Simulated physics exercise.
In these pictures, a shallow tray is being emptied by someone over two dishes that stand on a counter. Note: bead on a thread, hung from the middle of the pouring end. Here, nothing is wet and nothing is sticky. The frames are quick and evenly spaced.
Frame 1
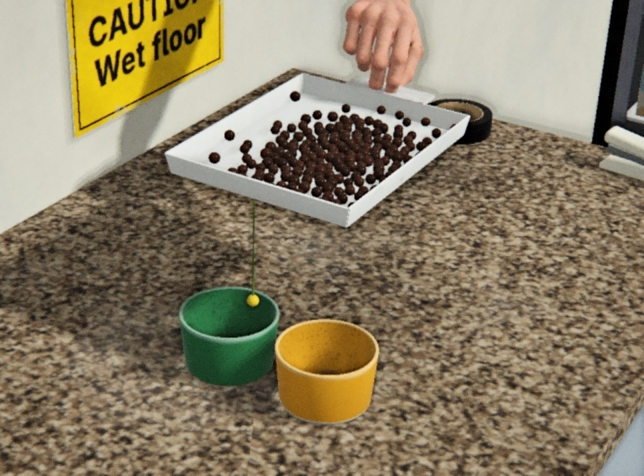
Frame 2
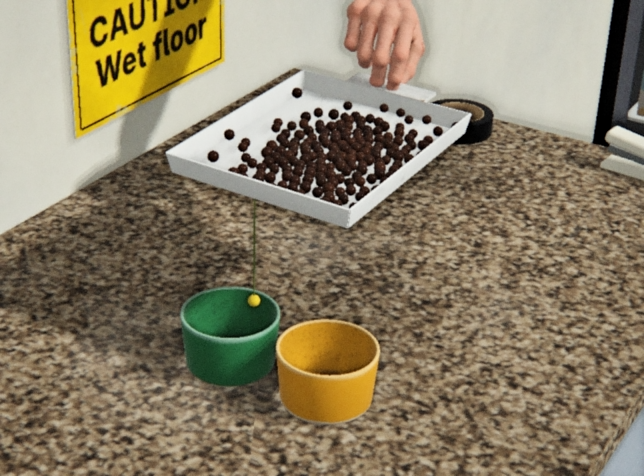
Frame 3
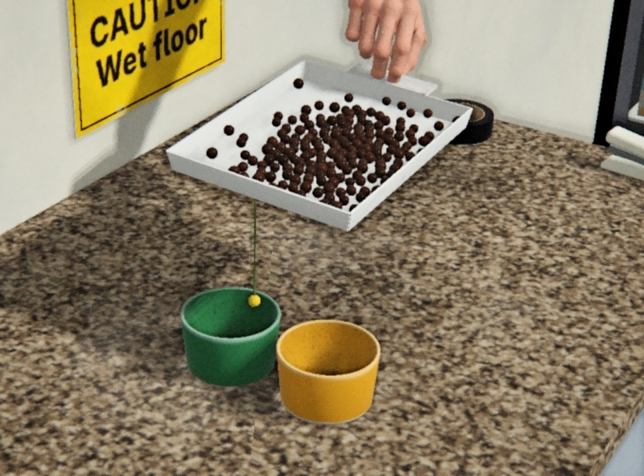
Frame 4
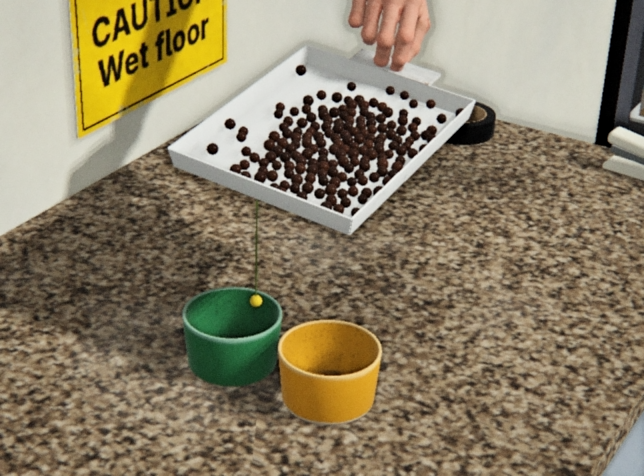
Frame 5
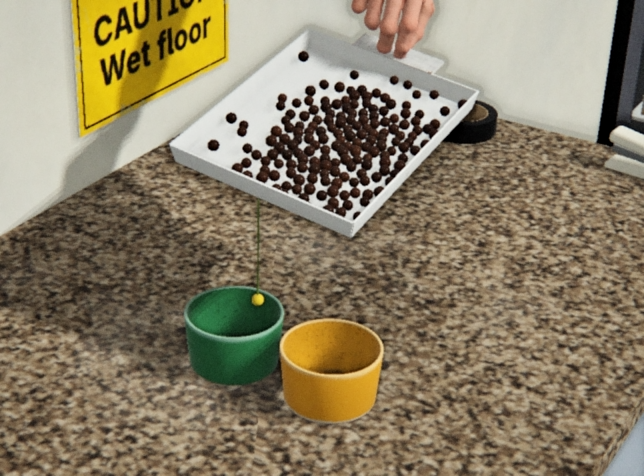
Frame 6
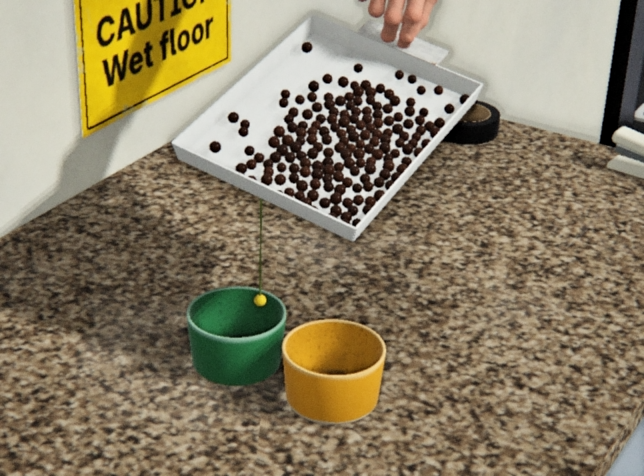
We see a hand raise the far end of a white tray of small dark balls above a green dish and an orange one, its near edge gradually dipping at the right corner as the balls begin shifting within it.
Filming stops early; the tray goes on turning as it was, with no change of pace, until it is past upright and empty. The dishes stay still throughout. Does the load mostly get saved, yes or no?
Yes, most of it is saved.
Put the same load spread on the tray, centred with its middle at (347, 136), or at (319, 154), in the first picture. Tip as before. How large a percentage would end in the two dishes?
Roughly 90 and 90 percent, in that order.
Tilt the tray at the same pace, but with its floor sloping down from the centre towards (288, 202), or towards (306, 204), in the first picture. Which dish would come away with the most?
Outcome by order - one: Right side; two: Right side.
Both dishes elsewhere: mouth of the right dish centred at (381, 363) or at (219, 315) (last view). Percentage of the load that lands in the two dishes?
The first gives 70 %, the second 0 %.
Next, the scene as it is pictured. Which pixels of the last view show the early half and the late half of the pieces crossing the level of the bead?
The opening half passes (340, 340), the closing half (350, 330).
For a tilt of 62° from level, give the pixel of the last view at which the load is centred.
Check around (340, 195) in the last picture.
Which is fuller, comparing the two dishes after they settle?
Of the two, the right-side one is the fuller.
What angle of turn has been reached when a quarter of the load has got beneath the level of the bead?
80 degrees.
Soon, tray tipped steeply; nearly all on the tray; a small part in the air.
A while on, tray tipped past a quarter turn; a small part on the tray; most in the right dish; a stray few in the left dish; a small part outside both; a stray few in the air.
Towards the end, tray tipped past a quarter turn; most in the right dish; a stray few in the left dish; a small part outside both.
Finally, tray tipped past a quarter turn; most in the right dish; a stray few in the left dish; a small part outside both.
